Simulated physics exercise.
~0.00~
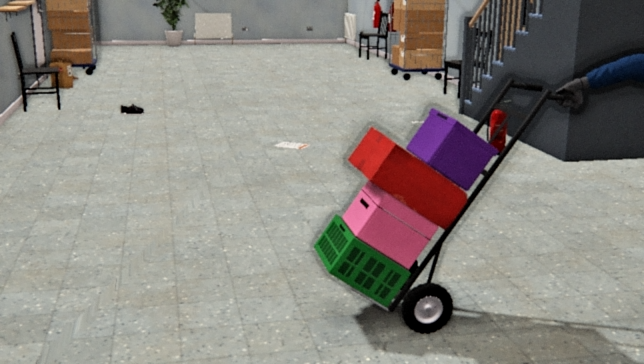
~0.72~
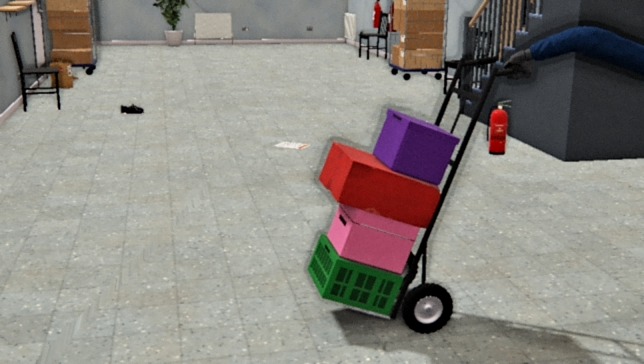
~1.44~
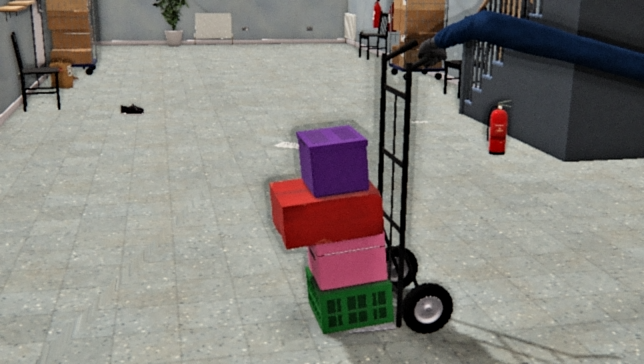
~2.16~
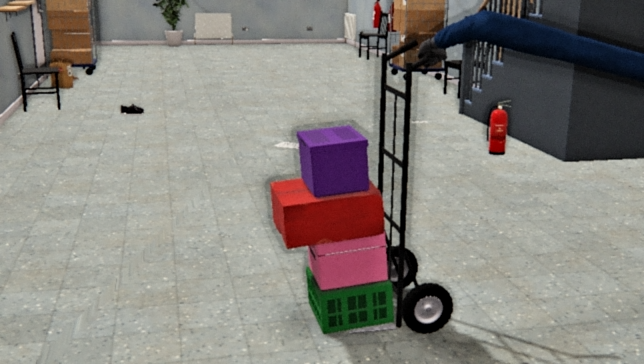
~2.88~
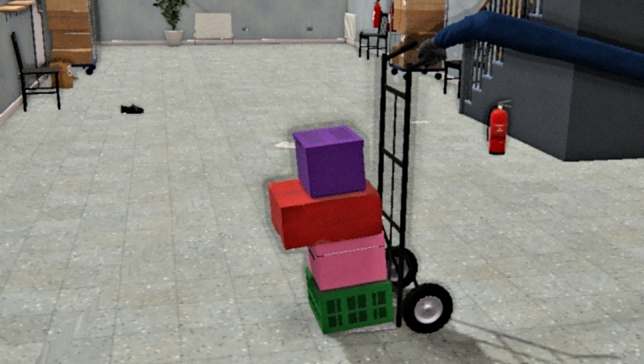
A hand truck stacked with a green crate, a pink box, a red box and a purple box was tilted upright by a blue-sleeved arm until it stood on the floor, and the stack shifted slightly away from the frame but stayed standing.
